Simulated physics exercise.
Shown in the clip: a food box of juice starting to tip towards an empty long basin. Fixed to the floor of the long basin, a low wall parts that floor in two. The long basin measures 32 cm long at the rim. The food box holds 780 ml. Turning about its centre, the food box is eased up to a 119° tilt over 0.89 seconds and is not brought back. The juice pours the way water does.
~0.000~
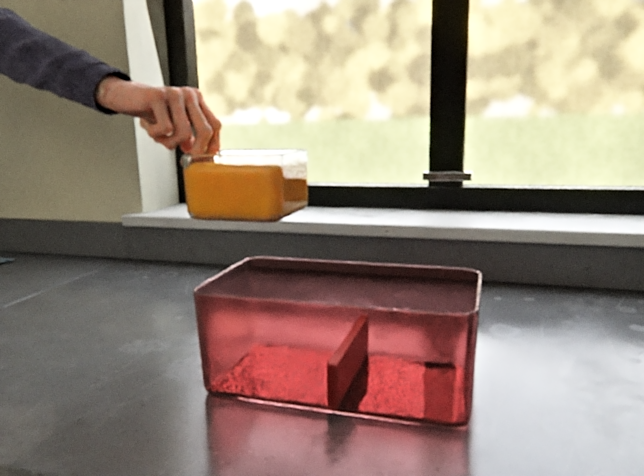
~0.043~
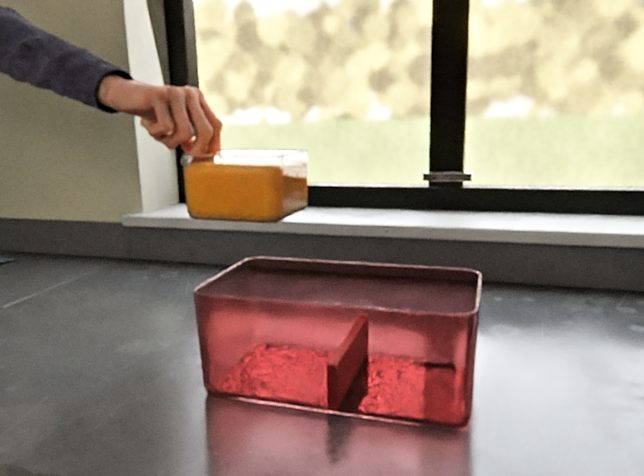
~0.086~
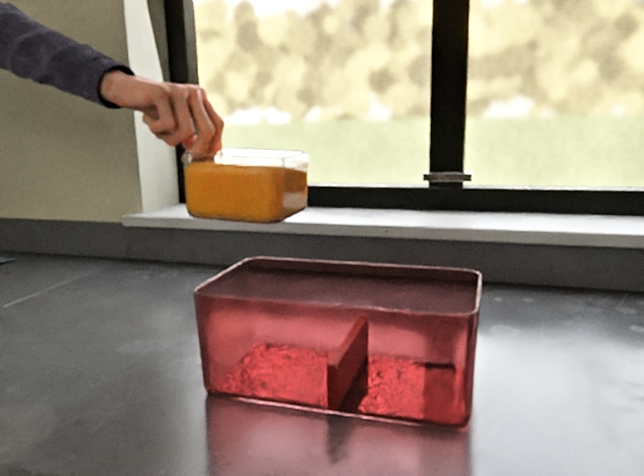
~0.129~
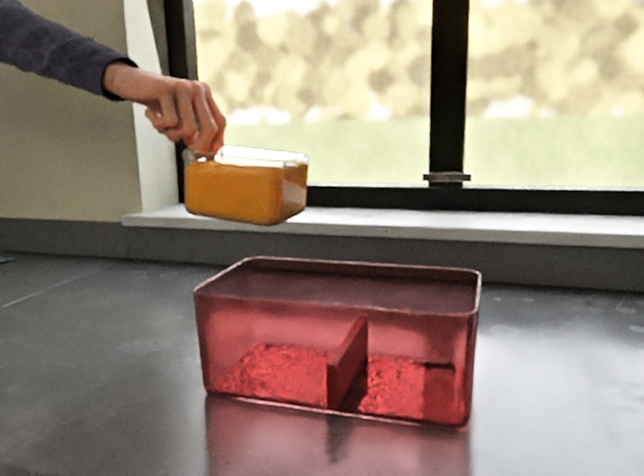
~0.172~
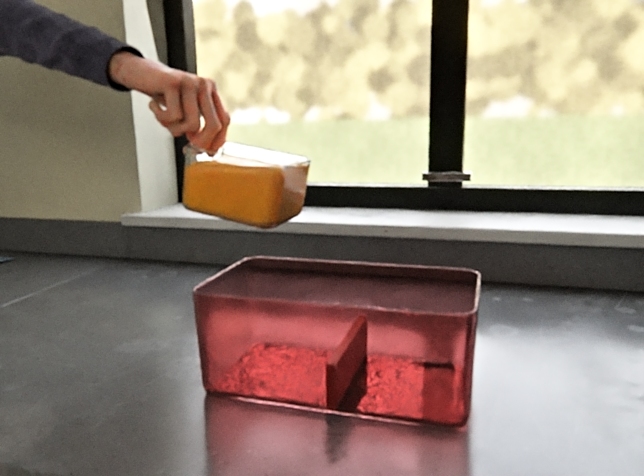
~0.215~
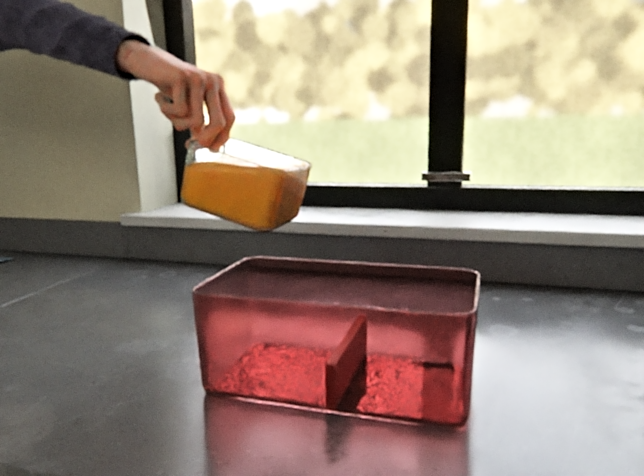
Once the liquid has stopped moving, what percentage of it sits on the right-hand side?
About 54 per cent.
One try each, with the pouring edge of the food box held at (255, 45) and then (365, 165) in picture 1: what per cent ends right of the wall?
About 40 %, then about 95 %.
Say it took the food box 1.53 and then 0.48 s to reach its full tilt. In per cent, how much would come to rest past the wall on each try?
Near 65 in a hundred on the first go and near 25 in a hundred on the second.
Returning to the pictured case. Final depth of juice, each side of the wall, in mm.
Roughly 14 mm on the left side and 18 mm on the right side.
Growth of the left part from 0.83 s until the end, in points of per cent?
Around 8 in a hundred.
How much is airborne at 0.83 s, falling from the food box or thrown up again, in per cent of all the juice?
Close to 5 per cent.
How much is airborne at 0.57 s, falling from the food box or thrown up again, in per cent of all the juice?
Estimate: Some 36 % of the total.
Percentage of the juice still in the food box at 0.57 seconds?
About 38 per cent.
By 0.57 s the tilt is 85° and 38 per cent is still to pour, 4 is left of the wall and 21 right of it.
By 0.83 s the tilt is 117° and 4 per cent is still to pour, 37 is left of the wall and 55 right of it.
By 1.10 s the tilt is 119° and 0 per cent is still to pour, 45 is left of the wall and 54 right of it.
By 1.39 s the tilt is 119° and 0 per cent is still to pour, 45 is left of the wall and 54 right of it.
At rest 45 per cent lies left of the wall, 54 right of it and 1 outside.
